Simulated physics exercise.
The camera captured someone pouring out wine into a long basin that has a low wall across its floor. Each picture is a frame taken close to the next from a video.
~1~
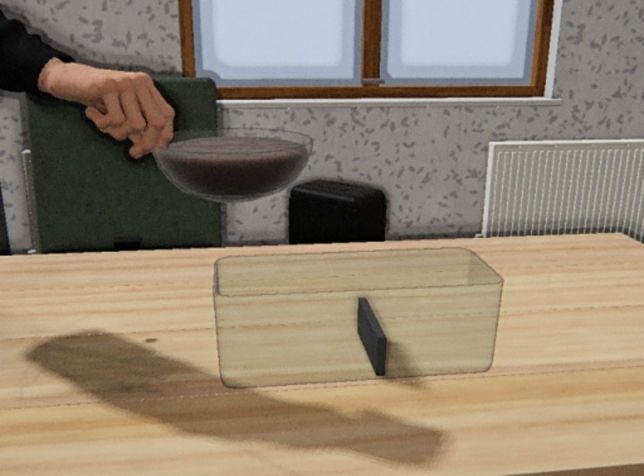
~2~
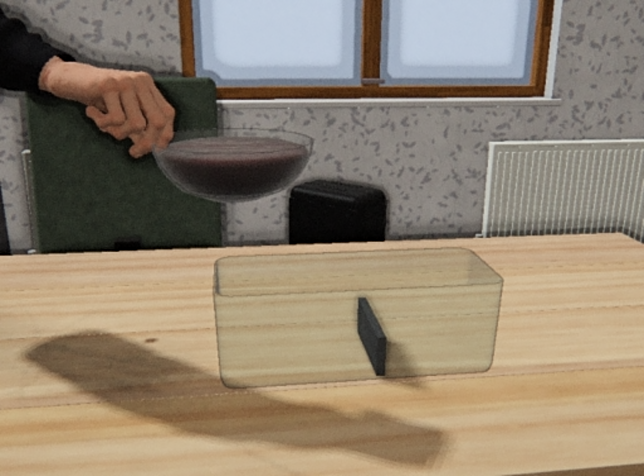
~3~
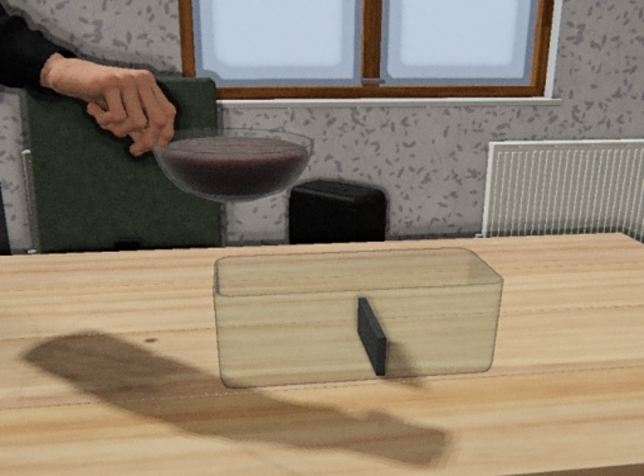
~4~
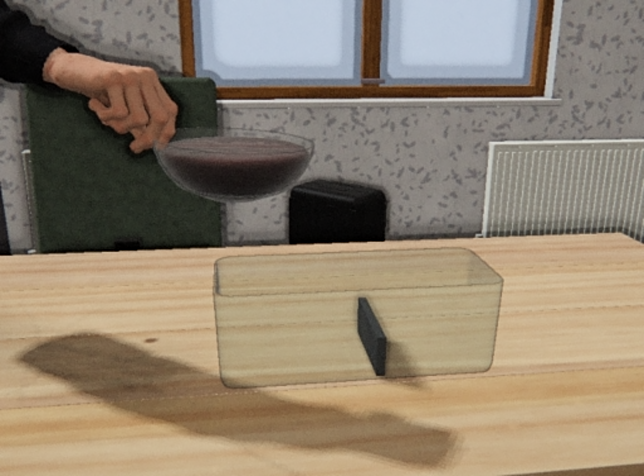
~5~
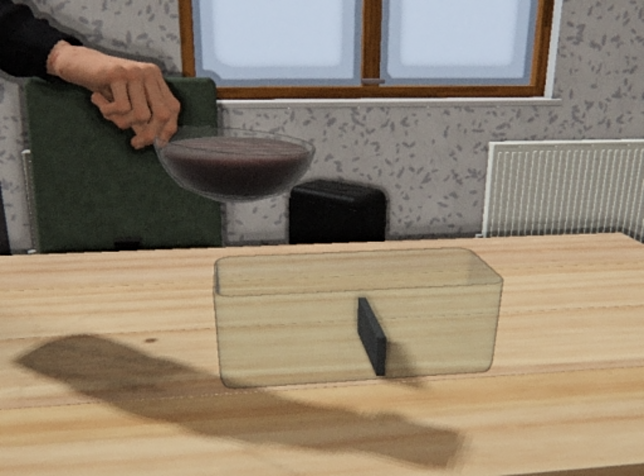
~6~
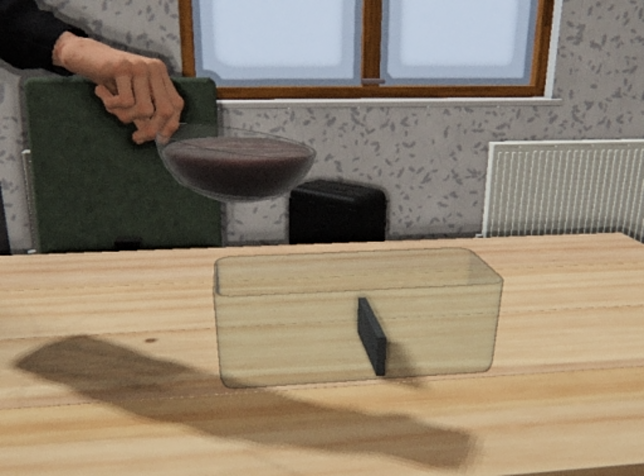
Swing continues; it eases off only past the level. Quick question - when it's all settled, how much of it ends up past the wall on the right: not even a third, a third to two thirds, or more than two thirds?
Middle band.
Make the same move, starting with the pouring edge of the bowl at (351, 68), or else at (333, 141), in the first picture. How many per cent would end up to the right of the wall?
Try one: 80 %; try two: 65 %.
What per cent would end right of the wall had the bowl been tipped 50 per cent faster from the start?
About 35 per cent.
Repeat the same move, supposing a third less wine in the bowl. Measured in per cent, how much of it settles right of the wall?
That share would be some 15 parts in a hundred.
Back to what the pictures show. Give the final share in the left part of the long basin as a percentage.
Near 55 in a hundred.
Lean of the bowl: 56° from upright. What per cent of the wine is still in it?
It comes to 35 per cent or so.
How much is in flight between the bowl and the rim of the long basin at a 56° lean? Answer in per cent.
35 %.
A moment on, the bowl is tipped part way and 36 per cent is still to pour, 10 is left of the wall and 19 right of it.
Next, the bowl is tipped on its side and 1 per cent is still to pour, 51 is left of the wall and 42 right of it.
Then the bowl is tipped right over and 0 per cent is still to pour, 53 is left of the wall and 42 right of it.
Later the bowl is tipped right over and 0 per cent is still to pour, 53 is left of the wall and 42 right of it.
At rest 53 per cent lies left of the wall, 42 right of it and 4 outside.
